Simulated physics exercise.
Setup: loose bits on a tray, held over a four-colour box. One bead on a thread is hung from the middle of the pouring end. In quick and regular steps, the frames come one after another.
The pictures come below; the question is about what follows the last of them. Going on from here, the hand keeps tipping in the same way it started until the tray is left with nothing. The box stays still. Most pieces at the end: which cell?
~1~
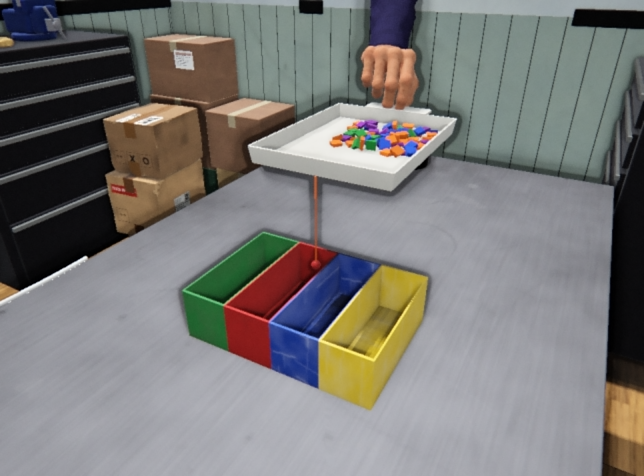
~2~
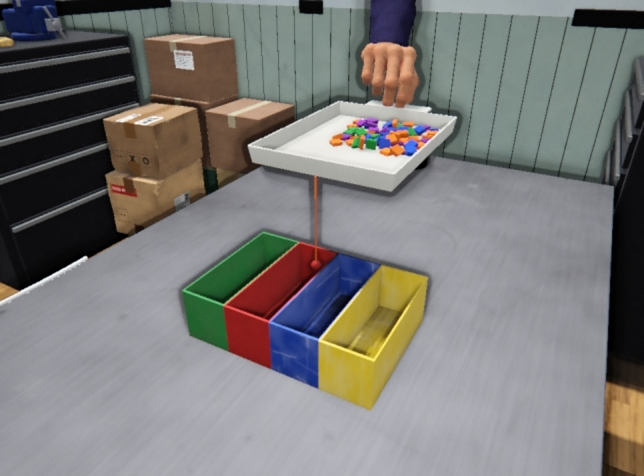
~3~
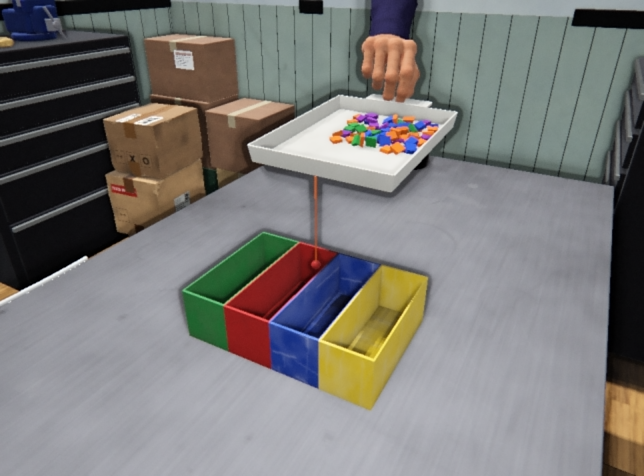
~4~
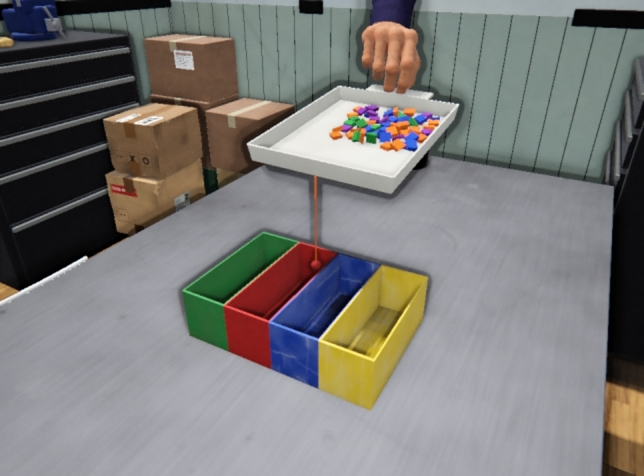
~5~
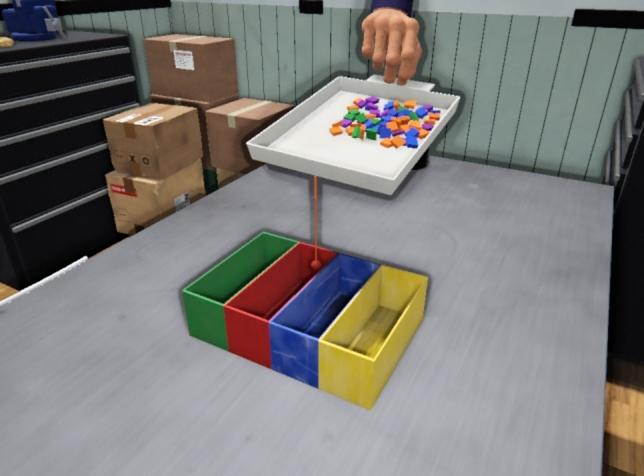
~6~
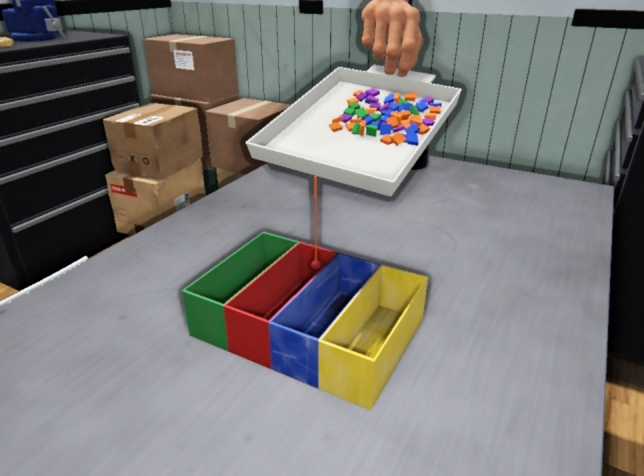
Yellow.
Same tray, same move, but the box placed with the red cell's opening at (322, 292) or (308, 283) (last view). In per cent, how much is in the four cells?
100 % for the first, 100 % for the second.
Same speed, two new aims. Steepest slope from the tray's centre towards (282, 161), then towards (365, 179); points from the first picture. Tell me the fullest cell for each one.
Case 1 goes to green, case 2 to the yellow cell.
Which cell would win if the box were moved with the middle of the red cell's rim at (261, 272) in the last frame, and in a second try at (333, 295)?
Case 1 - the cell in yellow; case 2 - blue.
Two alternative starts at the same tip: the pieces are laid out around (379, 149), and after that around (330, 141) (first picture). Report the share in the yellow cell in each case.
It would be 70 in a hundred, and then 40 in a hundred.
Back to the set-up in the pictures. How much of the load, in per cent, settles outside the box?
Close to 0 in a hundred.
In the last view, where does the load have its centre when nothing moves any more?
The centre ends up roughly at (350, 354).
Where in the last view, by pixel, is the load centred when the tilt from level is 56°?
Look about (368, 160) in the last picture.
Just after the last frame, tray tipped steeply; every one on the tray.
A moment on, tray tipped right over; the larger part on the tray; about a tenth in the yellow cell; about a tenth in the blue cell.
Further on, tray tipped past a quarter turn; roughly half in the yellow cell; roughly a third in the blue cell; just a few in the red cell; just a few falling or outside the box.
When it is over, tray tipped past a quarter turn; roughly half in the yellow cell; roughly a third in the blue cell; just a few in the red cell; not one in the green cell; just a few outside the box.
